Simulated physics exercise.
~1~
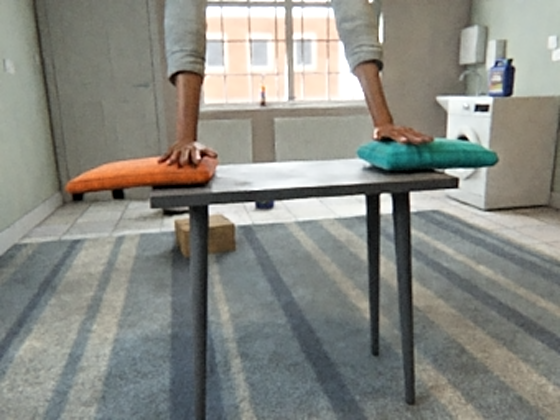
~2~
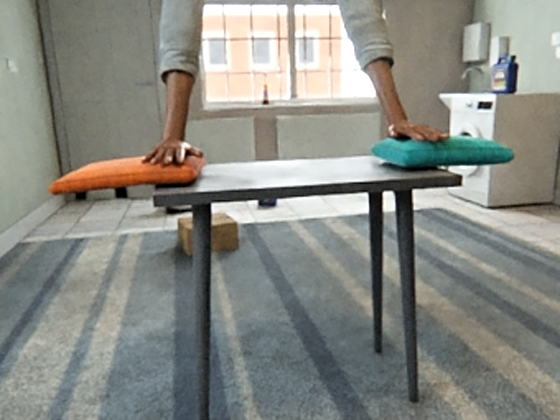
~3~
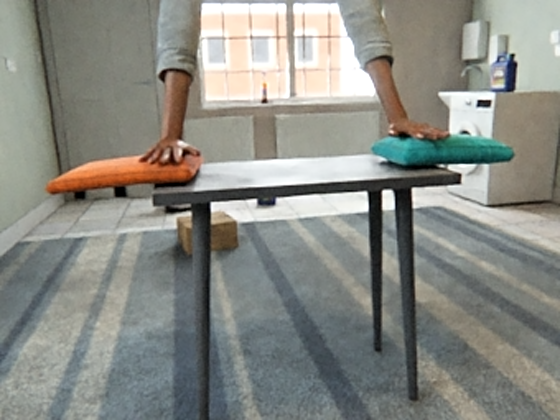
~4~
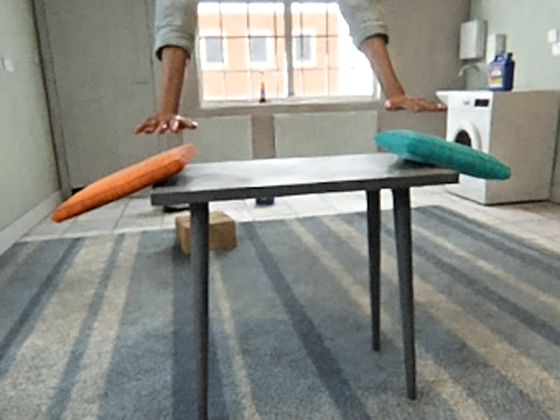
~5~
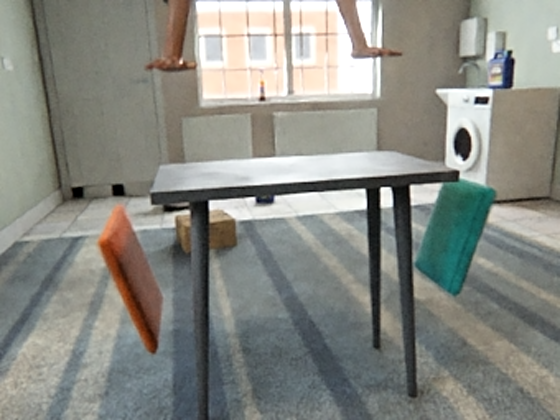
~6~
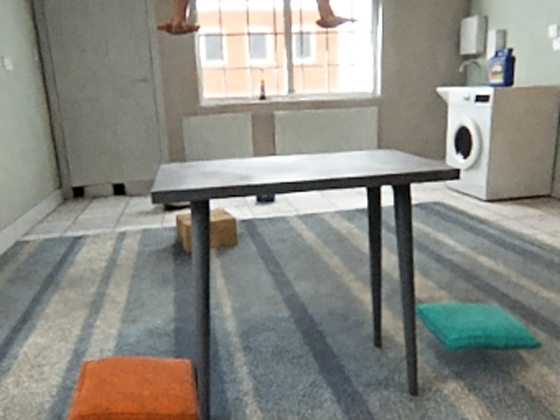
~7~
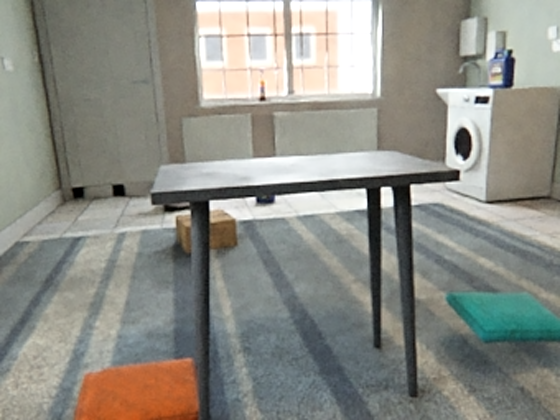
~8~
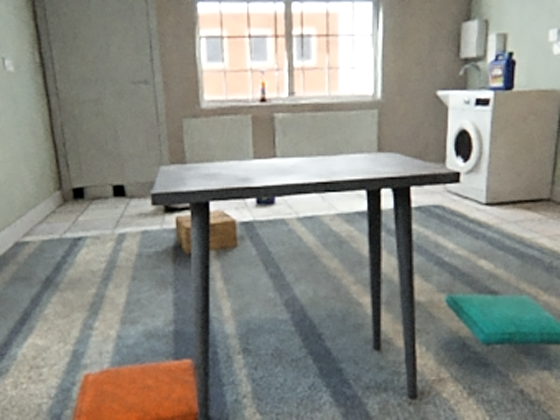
A person's hands pushed an orange cushion and a turquoise cushion outward over opposite ends of a small gray table, then lifted away, and both cushions tipped off and dropped, ending up on the striped rug on either side.
